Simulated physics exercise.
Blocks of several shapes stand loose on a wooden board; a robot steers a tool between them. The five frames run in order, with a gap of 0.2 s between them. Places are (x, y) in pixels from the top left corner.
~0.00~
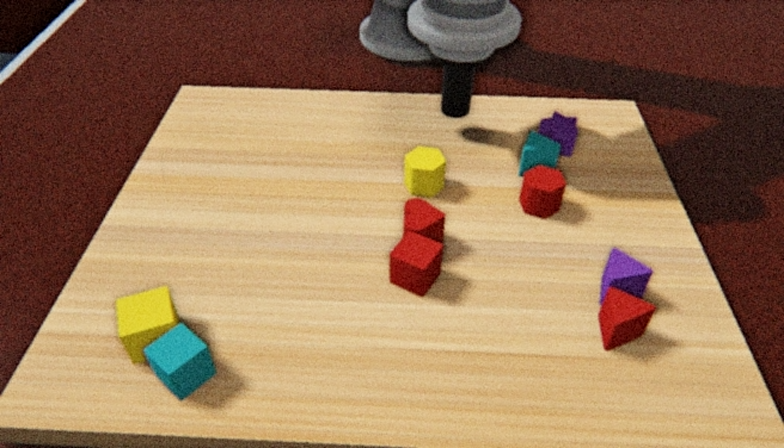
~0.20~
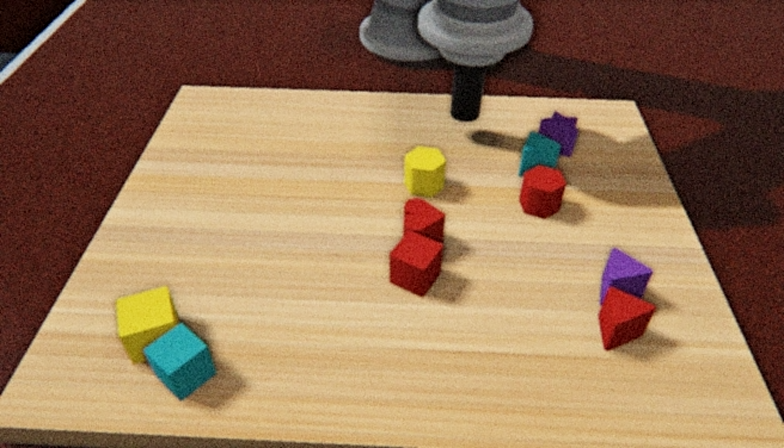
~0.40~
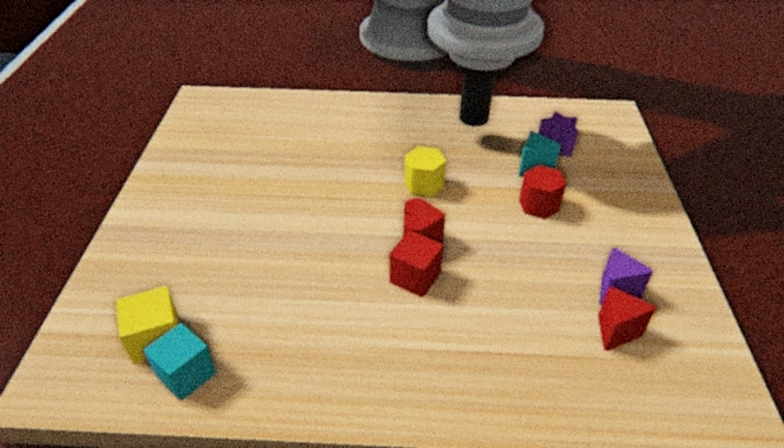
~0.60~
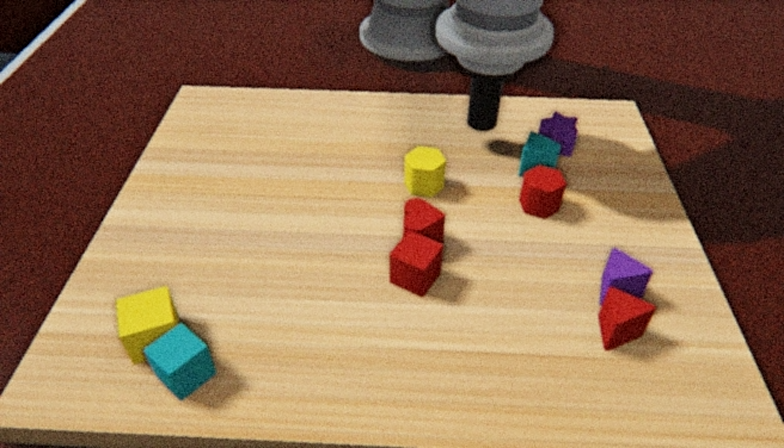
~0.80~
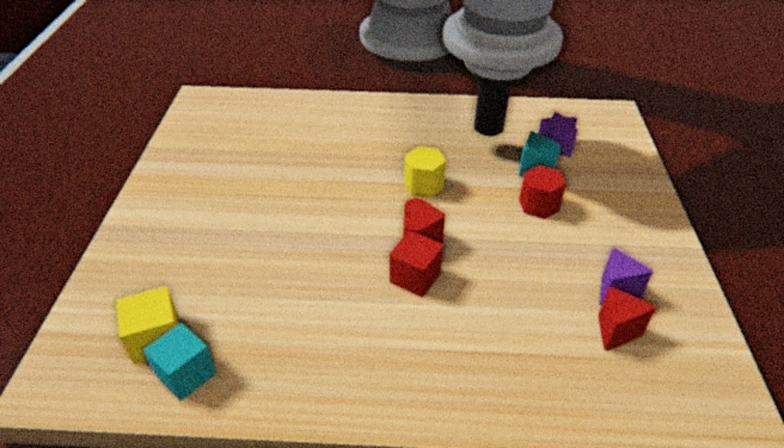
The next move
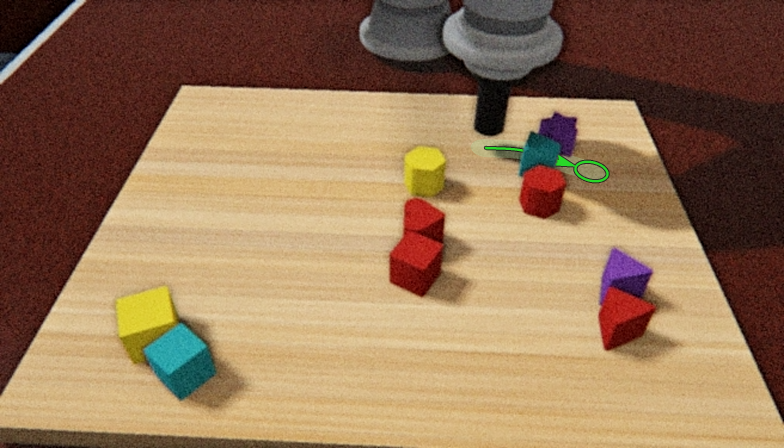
The footage shows colourful blocks of various shapes scattered on a wooden board as a robot's dark-tipped tool moves a short way right and slightly nearer the viewer, toward the turquoise block, while the blocks stay still.
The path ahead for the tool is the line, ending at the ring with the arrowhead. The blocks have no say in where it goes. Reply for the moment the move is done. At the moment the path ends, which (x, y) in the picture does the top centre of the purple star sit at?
When the path ends, it will be at (584, 122).
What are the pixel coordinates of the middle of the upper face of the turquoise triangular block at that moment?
In the picture, it is at (557, 149).
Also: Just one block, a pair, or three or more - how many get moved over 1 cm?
I expect two blocks to be moved by more than 1 cm.
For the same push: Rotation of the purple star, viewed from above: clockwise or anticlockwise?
It turns counter-clockwise.
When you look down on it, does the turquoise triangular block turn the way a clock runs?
My answer is yes.
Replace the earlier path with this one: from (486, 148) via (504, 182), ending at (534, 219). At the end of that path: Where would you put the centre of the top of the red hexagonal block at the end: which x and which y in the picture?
At (579, 196).
The drawn path runs from (486, 148) by way of (539, 155) to (591, 171).
The first path, step by step. One third of the way, tool at (525, 130); turquoise triangular block at (542, 143).
Two thirds of the way, tool at (561, 140); turquoise triangular block at (555, 148), turned 85° clockwise; purple star at (578, 121), turned 25° anticlockwise.
At the end, tool at (597, 151); turquoise triangular block at (557, 149), turned 95° clockwise; red hexagonal block not moved; purple star at (584, 122), turned 50° anticlockwise.
